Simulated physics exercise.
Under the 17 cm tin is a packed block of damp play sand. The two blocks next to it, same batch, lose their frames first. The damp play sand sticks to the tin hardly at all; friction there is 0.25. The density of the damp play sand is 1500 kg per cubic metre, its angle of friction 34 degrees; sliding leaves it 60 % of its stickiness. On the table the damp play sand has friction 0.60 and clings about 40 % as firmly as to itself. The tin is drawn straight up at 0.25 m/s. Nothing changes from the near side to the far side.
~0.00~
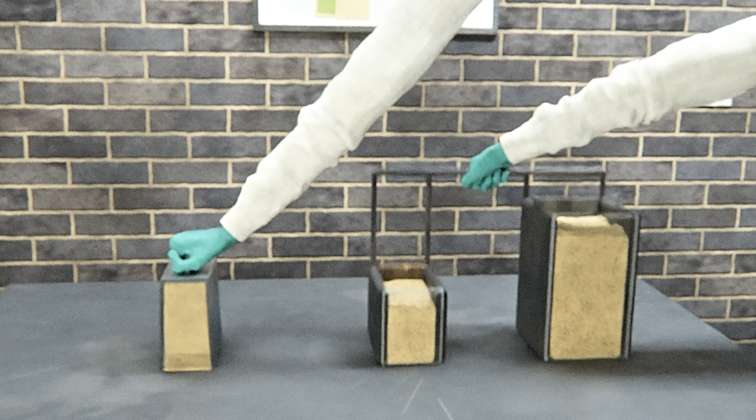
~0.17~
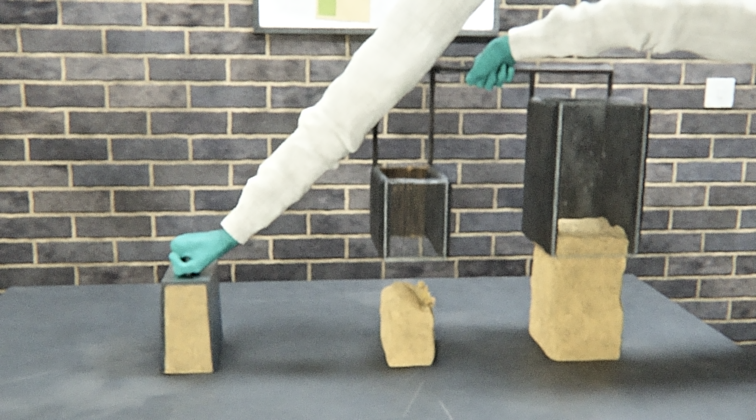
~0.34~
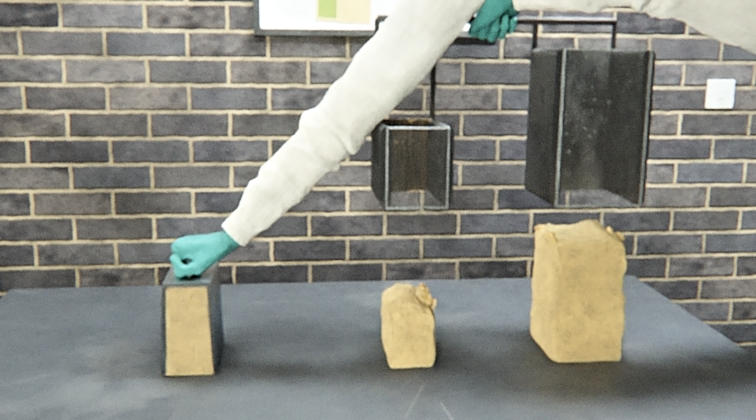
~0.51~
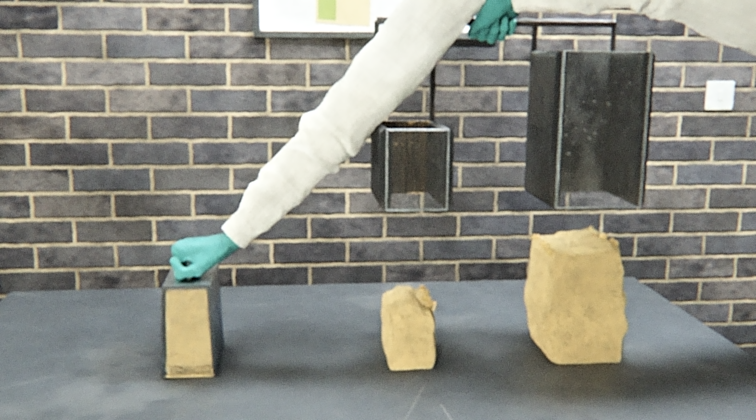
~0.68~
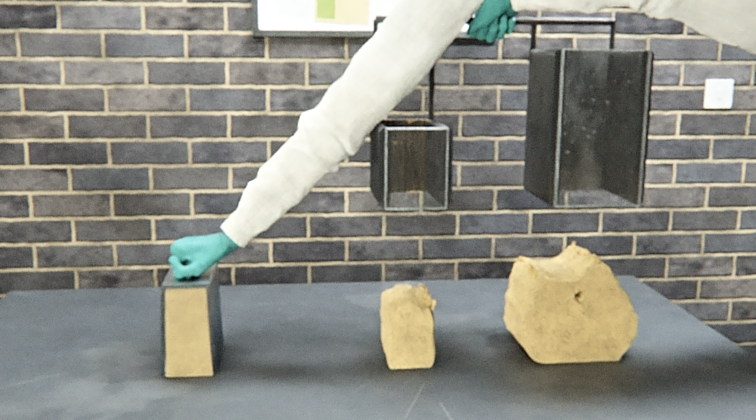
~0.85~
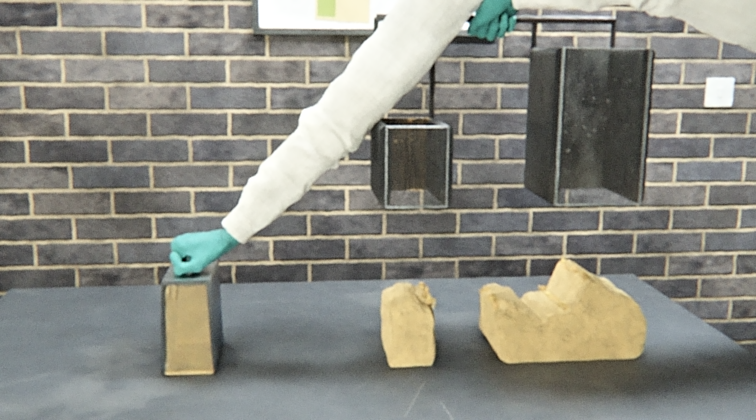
On a dark tabletop before a brick wall, a green-gloved hand lifts two metal tins off sandy blocks while another rests on the left tin; the largest block slumps and spreads, and the smaller one stays upright.
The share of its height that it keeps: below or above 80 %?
It comes out above 80 %.
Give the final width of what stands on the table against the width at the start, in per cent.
Some 90 %.
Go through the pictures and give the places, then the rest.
Top corner of the tin at (164, 284), not yet moved; crest of the damp play sand at (196, 284); block heights 12 cm, 25 cm (left to right), in the first picture.
Top corner of the tin at (165, 286), not yet moved; crest of the damp play sand at (197, 286); block heights 12 cm, 25 cm (left to right), in the second picture.
Top corner of the tin at (166, 288), not yet moved; crest of the damp play sand at (198, 288); block heights 12 cm, 25 cm (left to right), in the third picture.
Top corner of the tin at (166, 290), not yet moved; crest of the damp play sand at (198, 291); block heights 12 cm, 23 cm (left to right), in the fourth picture.
Top corner of the tin at (165, 290), not yet moved; crest of the damp play sand at (197, 290); block heights 12 cm, 20 cm (left to right), in the fifth picture.
Top corner of the tin at (165, 286), moved 3 mm; crest of the damp play sand at (198, 288); block heights 12 cm, 16 cm (left to right), in the sixth picture.
After 1.18 s, the tin is up by 8.2 cm.
After 1.57 s, the tin is up by 18 cm; what stands on the table is 99 % of the tin's depth.
After 1.96 s, the tin is up by 28 cm; what stands on the table is 99 % of the tin's depth.
After 2.35 s, the tin is up by 29 cm; what stands on the table is 99 % of the tin's depth.
After 2.45 s, the tin is up by 29 cm; what stands on the table is 99 % of the tin's depth.
